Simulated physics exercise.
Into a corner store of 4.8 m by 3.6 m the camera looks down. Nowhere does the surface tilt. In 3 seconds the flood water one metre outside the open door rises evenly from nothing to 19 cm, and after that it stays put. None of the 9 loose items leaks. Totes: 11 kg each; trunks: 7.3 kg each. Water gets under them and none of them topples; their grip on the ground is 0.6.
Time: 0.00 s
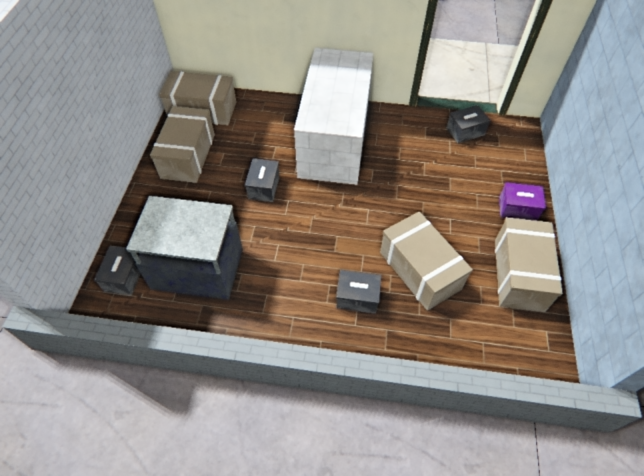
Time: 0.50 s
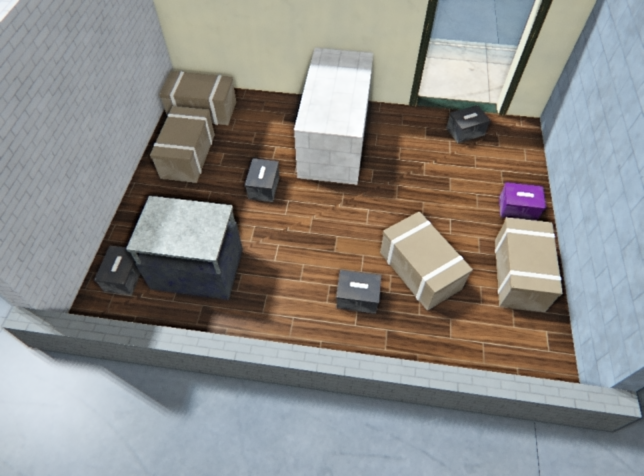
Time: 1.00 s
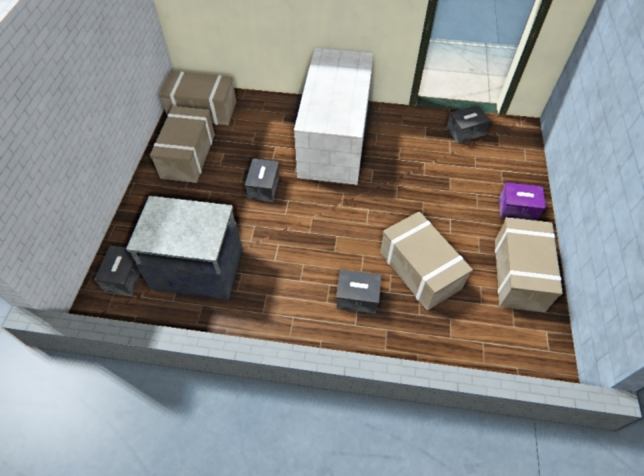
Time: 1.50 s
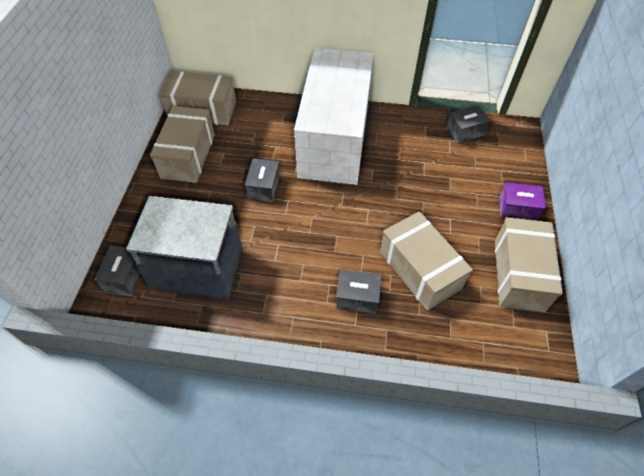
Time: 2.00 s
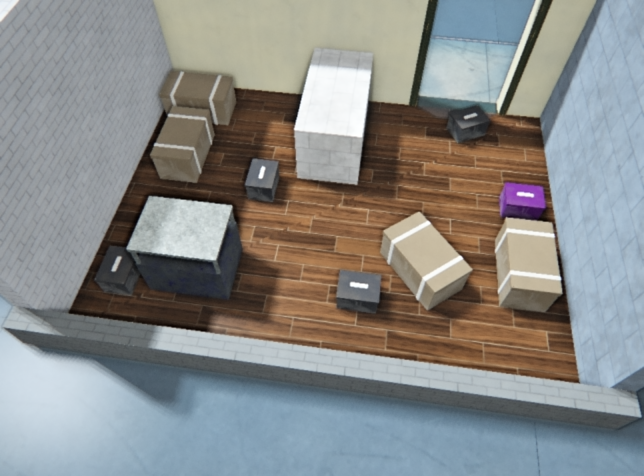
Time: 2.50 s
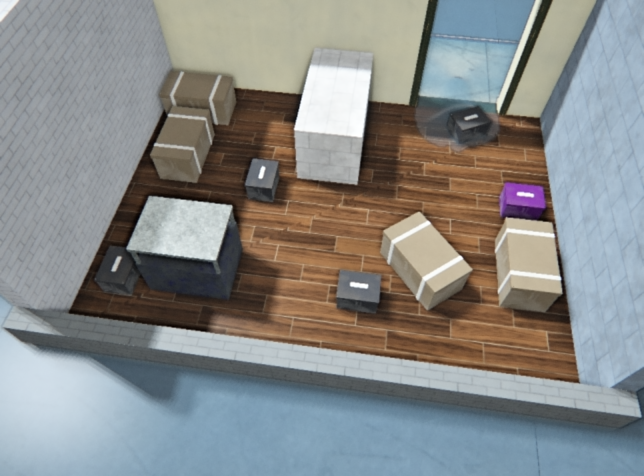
Water starting to spread around a dark tote by the doorway of a storeroom, while boxes and a purple tote stay still.
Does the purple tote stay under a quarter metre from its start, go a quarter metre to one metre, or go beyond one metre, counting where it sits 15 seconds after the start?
It is pushed well off.
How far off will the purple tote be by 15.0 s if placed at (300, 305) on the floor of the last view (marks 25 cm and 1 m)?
It travels far.
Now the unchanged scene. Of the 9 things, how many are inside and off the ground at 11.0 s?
The count is 6.
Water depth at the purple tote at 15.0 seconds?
Around 12 cm.
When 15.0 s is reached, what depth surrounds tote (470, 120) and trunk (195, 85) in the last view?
First about 12 cm, second about 11 cm.
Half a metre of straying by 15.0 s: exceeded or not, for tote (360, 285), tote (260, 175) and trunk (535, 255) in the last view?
First greater, then smaller, then greater.
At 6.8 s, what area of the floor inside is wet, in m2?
Flooded: Near 11.5 m2.
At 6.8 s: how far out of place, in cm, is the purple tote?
60 cm, give or take.
After 3.5 s the purple tote is near (525, 195), 0.0 m from its start, aground; 0 afloat.
After 6.8 s the purple tote is near (519, 238), 0.6 m from its start, aground; 2 afloat.
After 11.0 s the purple tote is near (527, 363), 1.9 m from its start, afloat; 6 afloat.
After 15.0 s the purple tote is near (318, 335), 2.7 m from its start, afloat; 8 afloat.
